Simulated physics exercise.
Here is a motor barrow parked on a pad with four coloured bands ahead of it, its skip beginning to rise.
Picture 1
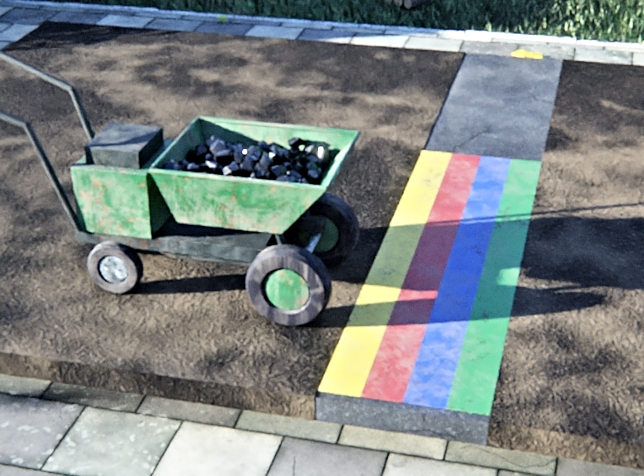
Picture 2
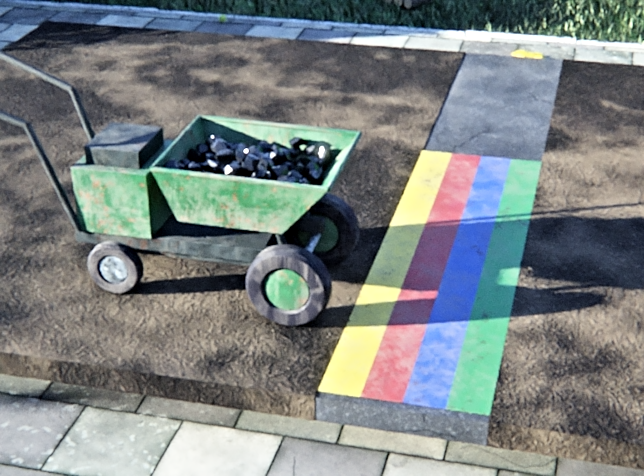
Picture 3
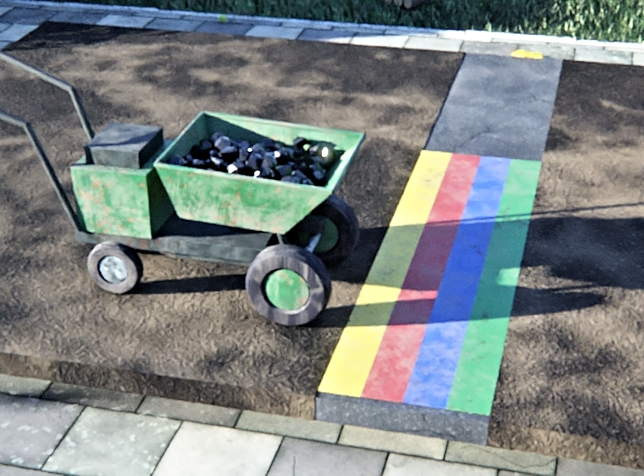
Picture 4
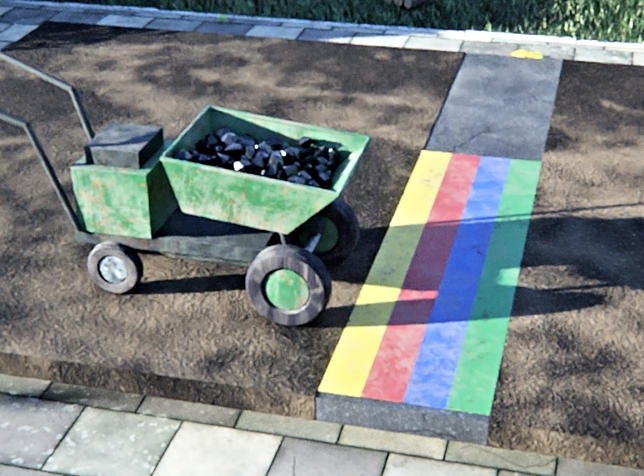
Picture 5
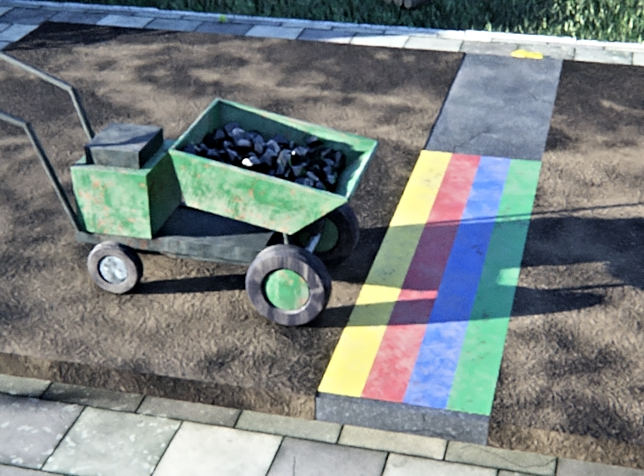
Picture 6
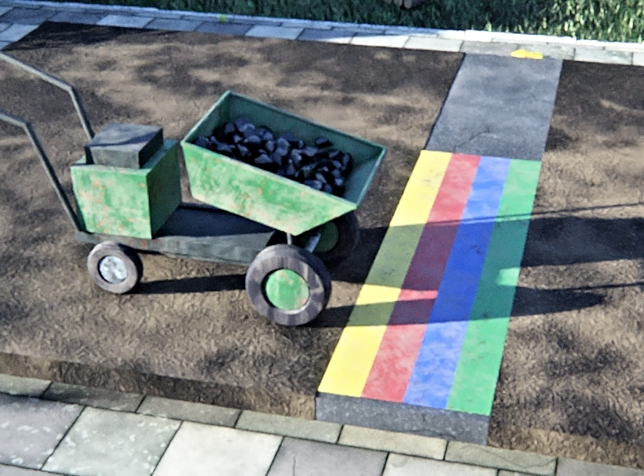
A green motor barrow loaded with black coal stood beside a pad striped yellow, red, blue and green, and its skip slowly rose at the back, tilting forward to the right while the wheels stayed still.
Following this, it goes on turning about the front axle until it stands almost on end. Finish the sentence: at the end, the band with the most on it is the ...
At the end, the band with the most on it is the blue one.
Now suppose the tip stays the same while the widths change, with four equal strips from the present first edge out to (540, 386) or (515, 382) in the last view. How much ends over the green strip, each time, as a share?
In turn, 10 and 20 in a hundred.
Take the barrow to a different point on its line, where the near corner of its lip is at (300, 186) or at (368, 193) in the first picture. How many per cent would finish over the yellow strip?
About 10 per cent first, about 0 per cent second.
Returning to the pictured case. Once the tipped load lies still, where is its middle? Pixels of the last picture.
Roughly at (458, 306).
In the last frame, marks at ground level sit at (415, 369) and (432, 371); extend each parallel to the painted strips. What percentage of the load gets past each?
Roughly 70 per cent, then roughly 50 per cent.
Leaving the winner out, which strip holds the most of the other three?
Second: That green strip.
Soon after the last picture, skip tipped steeply; all in the skip.
A little later, skip tipped steeply; most in the skip; a stray few over the red strip; a small part over the blue strip; a stray few over the green strip; a stray few falling.
Later still, skip tipped right over; about a quarter in the skip; a small part over the red strip; about a third over the blue strip; about a quarter over the green strip; a small part off the paint.
At rest, skip tipped right over; a small part in the skip; a stray few over the yellow strip; a small part over the red strip; about a third over the blue strip; about a quarter over the green strip; a small part off the paint.
